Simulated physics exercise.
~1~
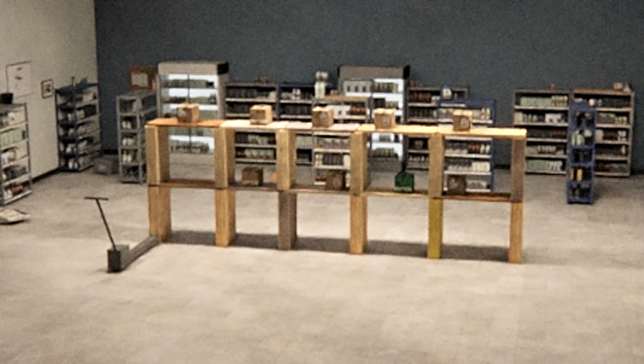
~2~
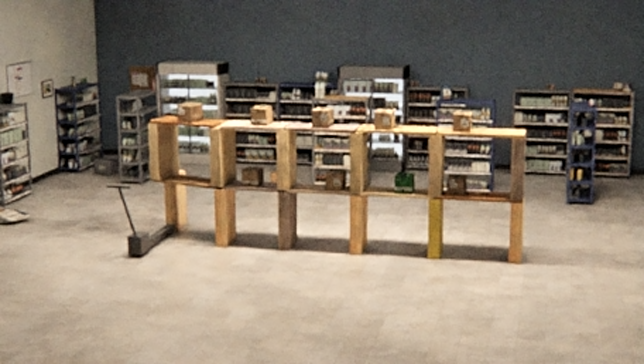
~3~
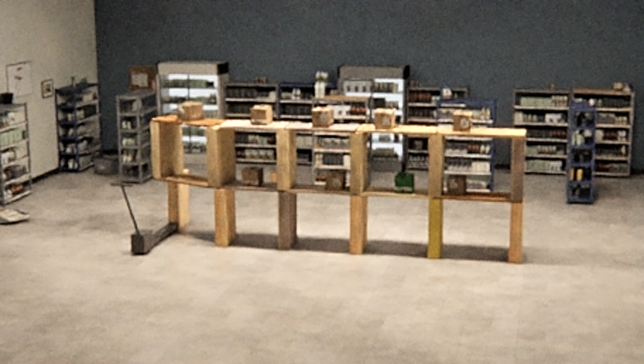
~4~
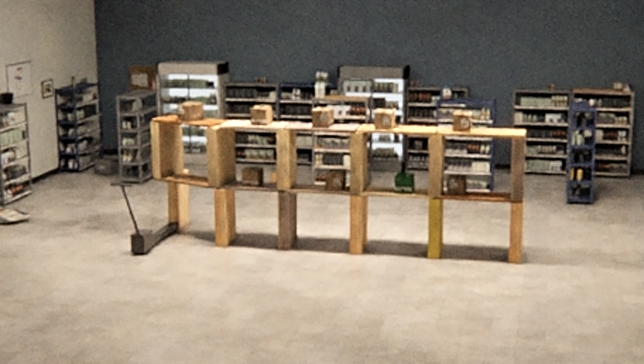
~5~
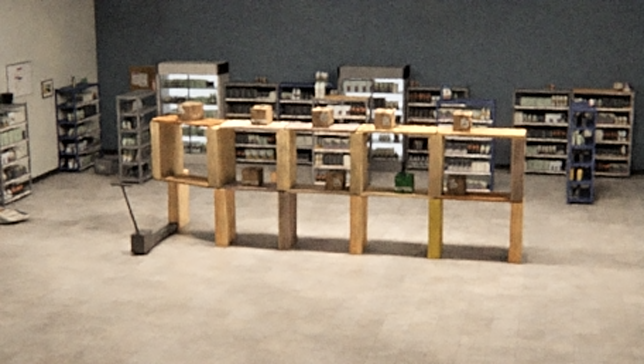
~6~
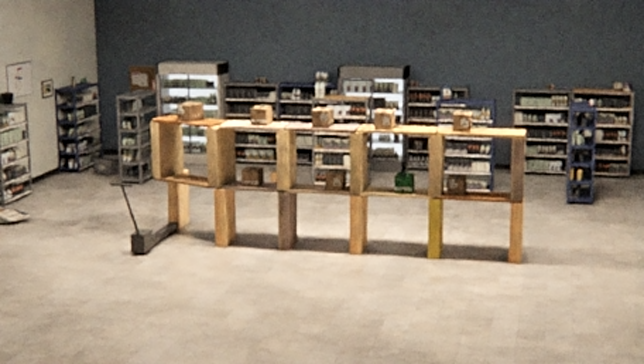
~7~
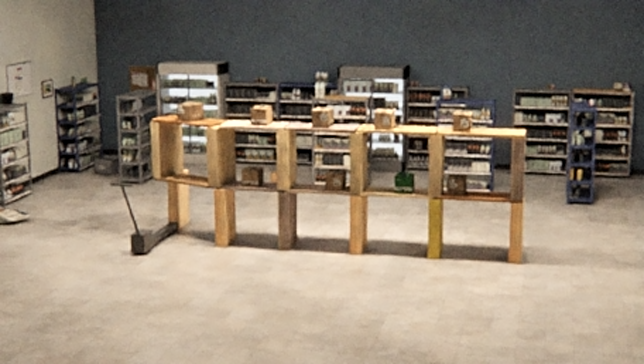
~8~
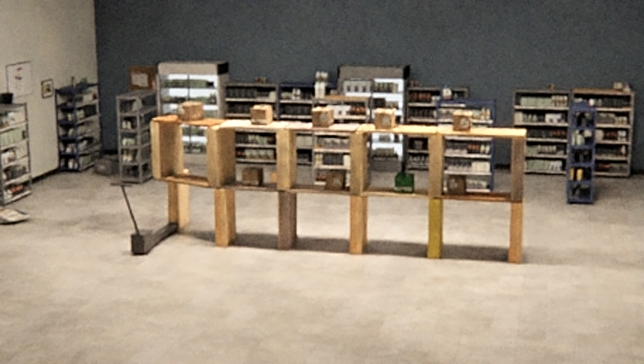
Shop interior with a low jack sliding against the left end of a two-tier timber-and-board structure, which stays standing.
